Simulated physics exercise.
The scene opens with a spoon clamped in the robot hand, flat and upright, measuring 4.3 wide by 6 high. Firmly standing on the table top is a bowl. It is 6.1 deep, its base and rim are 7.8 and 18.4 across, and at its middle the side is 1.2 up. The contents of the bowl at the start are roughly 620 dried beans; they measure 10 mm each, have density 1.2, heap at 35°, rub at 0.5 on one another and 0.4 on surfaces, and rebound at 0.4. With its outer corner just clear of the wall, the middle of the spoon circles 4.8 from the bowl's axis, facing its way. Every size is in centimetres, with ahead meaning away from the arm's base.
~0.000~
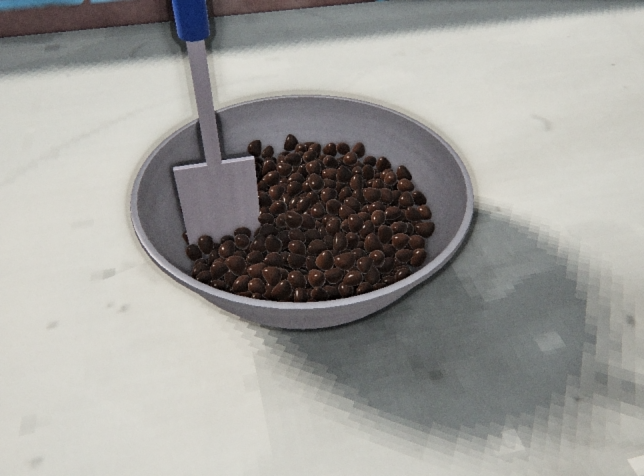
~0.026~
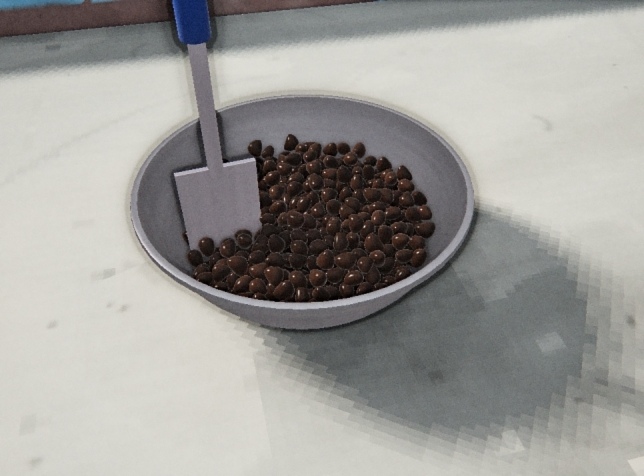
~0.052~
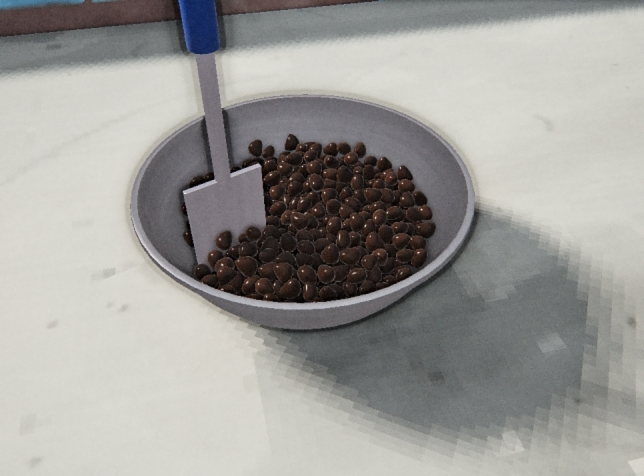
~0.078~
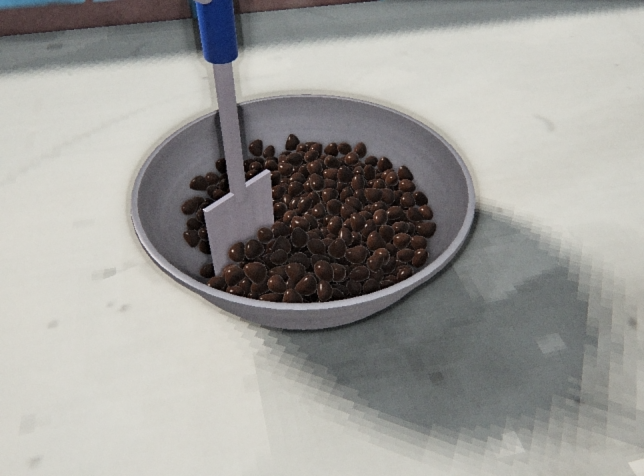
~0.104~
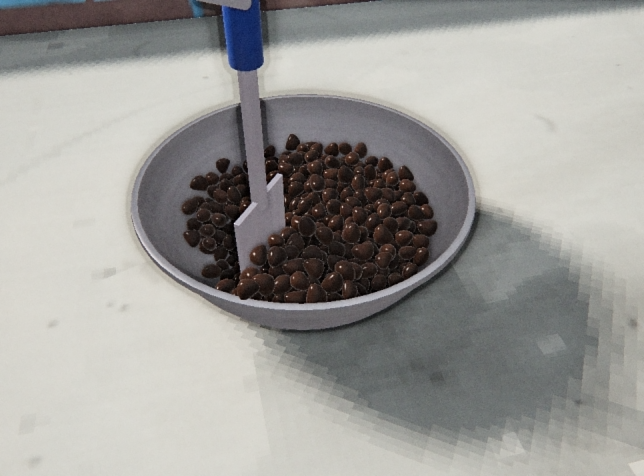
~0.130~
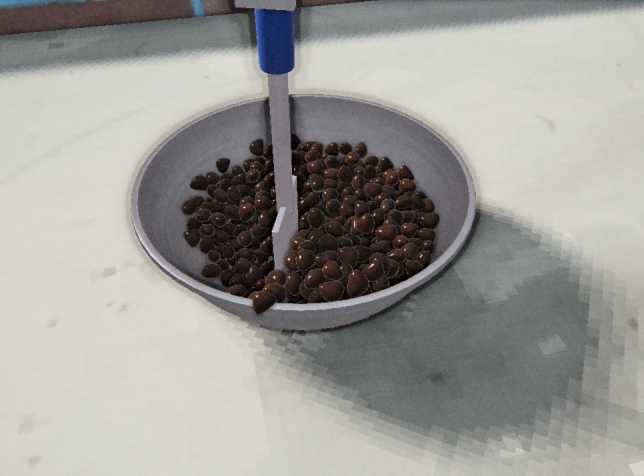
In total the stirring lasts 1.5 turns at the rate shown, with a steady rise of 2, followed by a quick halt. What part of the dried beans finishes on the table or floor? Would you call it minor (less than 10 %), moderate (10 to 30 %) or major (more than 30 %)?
I would call it moderate.
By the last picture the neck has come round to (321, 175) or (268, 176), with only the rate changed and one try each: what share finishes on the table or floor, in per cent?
It comes to roughly 30 per cent and then 15 per cent.
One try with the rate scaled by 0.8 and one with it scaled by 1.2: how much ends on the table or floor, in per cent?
Estimates in order: Some 15 % and some 30 %.
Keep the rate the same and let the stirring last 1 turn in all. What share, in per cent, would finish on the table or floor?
Estimate: About 15 percent.
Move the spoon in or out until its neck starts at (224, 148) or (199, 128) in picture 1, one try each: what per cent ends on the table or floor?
I'd put it at around 20 and 15 percent.
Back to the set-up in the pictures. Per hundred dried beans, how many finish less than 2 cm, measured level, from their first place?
Estimate: 35 per cent.
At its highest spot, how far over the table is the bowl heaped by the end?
It reaches some 6.0 cm above the table.
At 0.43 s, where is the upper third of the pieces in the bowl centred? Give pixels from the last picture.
Around pixel (280, 149).
By 0.43 s, 251° round, highest piece 9 above the table; 549 in the bowl, 52 on the table or floor, 24 in flight or on the tool.
By 0.73 s, 76° round, highest piece 8 above the table; 509 in the bowl, 110 on the table or floor, 6 in flight or on the tool.
By 1.08 s, 180° round, highest piece 7 above the table; 499 in the bowl, 126 on the table or floor.
By 1.78 s, 180° round, highest piece 7 above the table; 499 in the bowl, 126 on the table or floor.
Final count, 499 in the bowl, 126 on the table or floor. That is 20 % on the table or floor.
